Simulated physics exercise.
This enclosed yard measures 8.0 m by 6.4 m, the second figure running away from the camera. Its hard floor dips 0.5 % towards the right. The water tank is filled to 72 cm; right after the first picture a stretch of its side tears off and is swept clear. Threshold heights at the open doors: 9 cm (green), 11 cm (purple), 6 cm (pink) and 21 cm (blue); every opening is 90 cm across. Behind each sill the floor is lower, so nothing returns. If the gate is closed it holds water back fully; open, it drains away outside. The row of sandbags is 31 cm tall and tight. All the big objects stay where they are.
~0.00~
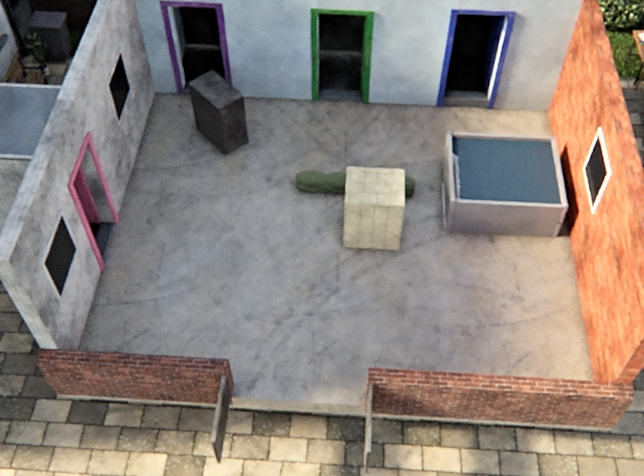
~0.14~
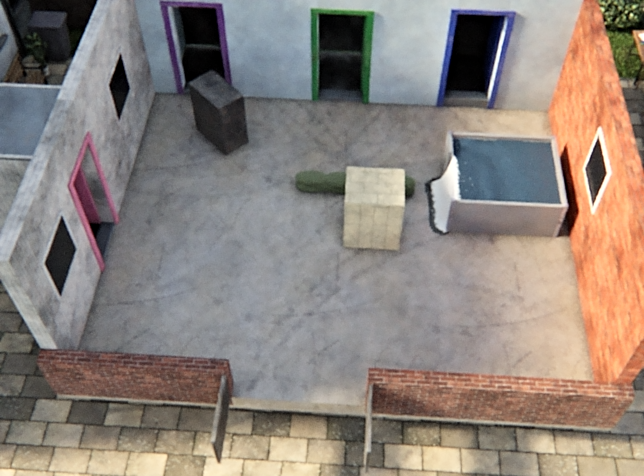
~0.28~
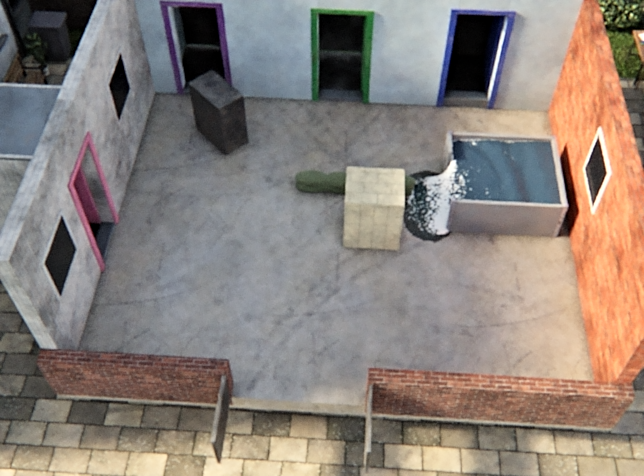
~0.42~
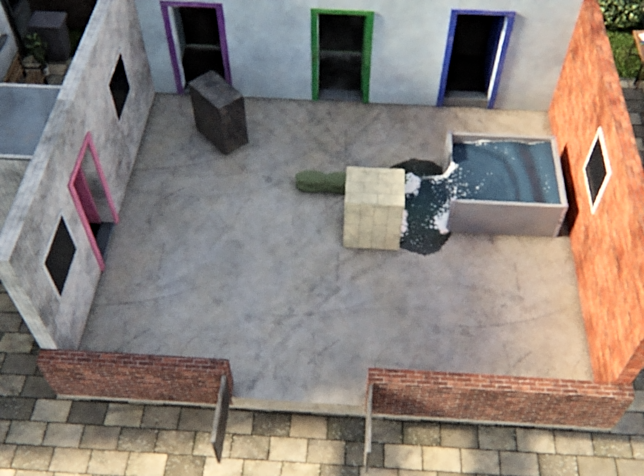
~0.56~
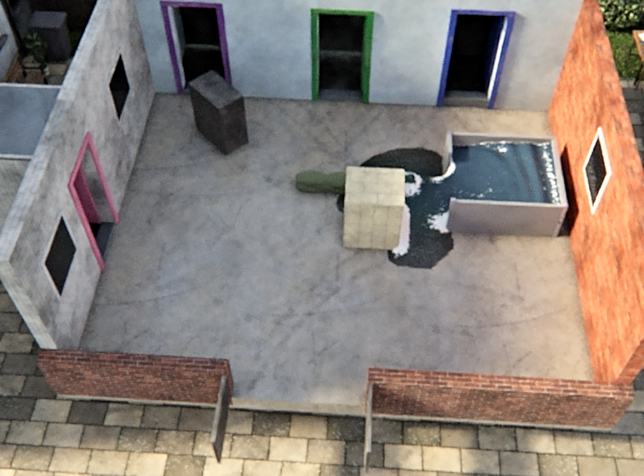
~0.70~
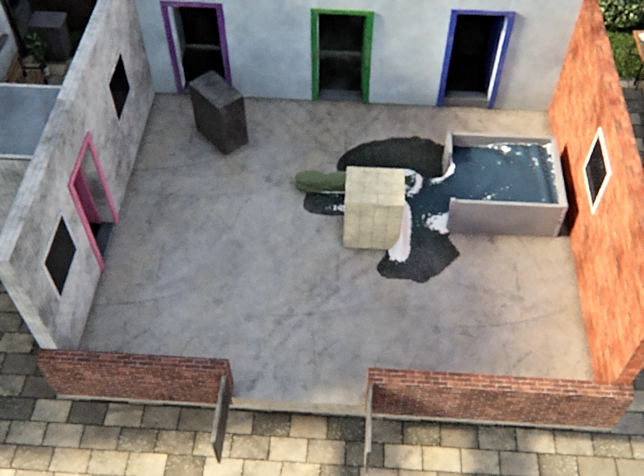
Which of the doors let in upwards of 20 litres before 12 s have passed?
Within that time: At the green door it does not reach the limit; at the purple door it keeps below the limit; at the pink door it passes the limit; at the blue door it keeps below the limit.
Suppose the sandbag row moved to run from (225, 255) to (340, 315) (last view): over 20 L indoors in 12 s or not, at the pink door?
Against that limit: Pink under.
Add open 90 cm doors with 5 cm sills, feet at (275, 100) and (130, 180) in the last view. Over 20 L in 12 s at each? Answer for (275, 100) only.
There: Not over.
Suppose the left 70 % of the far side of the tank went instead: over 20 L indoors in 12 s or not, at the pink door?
Against that limit: Pink under.
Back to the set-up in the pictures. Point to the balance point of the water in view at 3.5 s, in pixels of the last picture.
At about (391, 223).
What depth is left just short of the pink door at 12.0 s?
About 2.5 cm.
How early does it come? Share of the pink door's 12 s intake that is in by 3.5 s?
About 70 per cent.
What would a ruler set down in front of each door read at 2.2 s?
In cm: Green 11, purple 0, pink 3, blue 0.
After 1.4 s water covers 25 % of the floor and is deepest (48 cm) near (403, 217); green door not reached, purple door not reached, pink door not reached, blue door not reached.
After 2.2 s water covers 50 % of the floor and is deepest (34 cm) near (403, 217); green door 11 cm at the sill, 1 L in, purple door not reached, pink door not reached, blue door not reached.
After 3.5 s water covers 60 % of the floor and is deepest (22 cm) near (403, 217); green door 7 cm at the sill, 3 L in, purple door 3 cm at the sill, 0 L in, pink door 11 cm at the sill, 26 L in, blue door 5 cm at the sill, 0 L in.
After 7.0 s water covers 80 % of the floor and is deepest (10 cm) near (403, 225); green door 3 cm at the sill, 3 L in, purple door 6 cm at the sill, 0 L in, pink door 4 cm at the sill, 37 L in, blue door 3 cm at the sill, 0 L in.
After 12.0 s water covers 95 % of the floor and is deepest (6 cm) near (582, 313); green door 4 cm at the sill, 3 L in, purple door 2 cm at the sill, 0 L in, pink door 3 cm at the sill, 37 L in, blue door 4 cm at the sill, 0 L in.
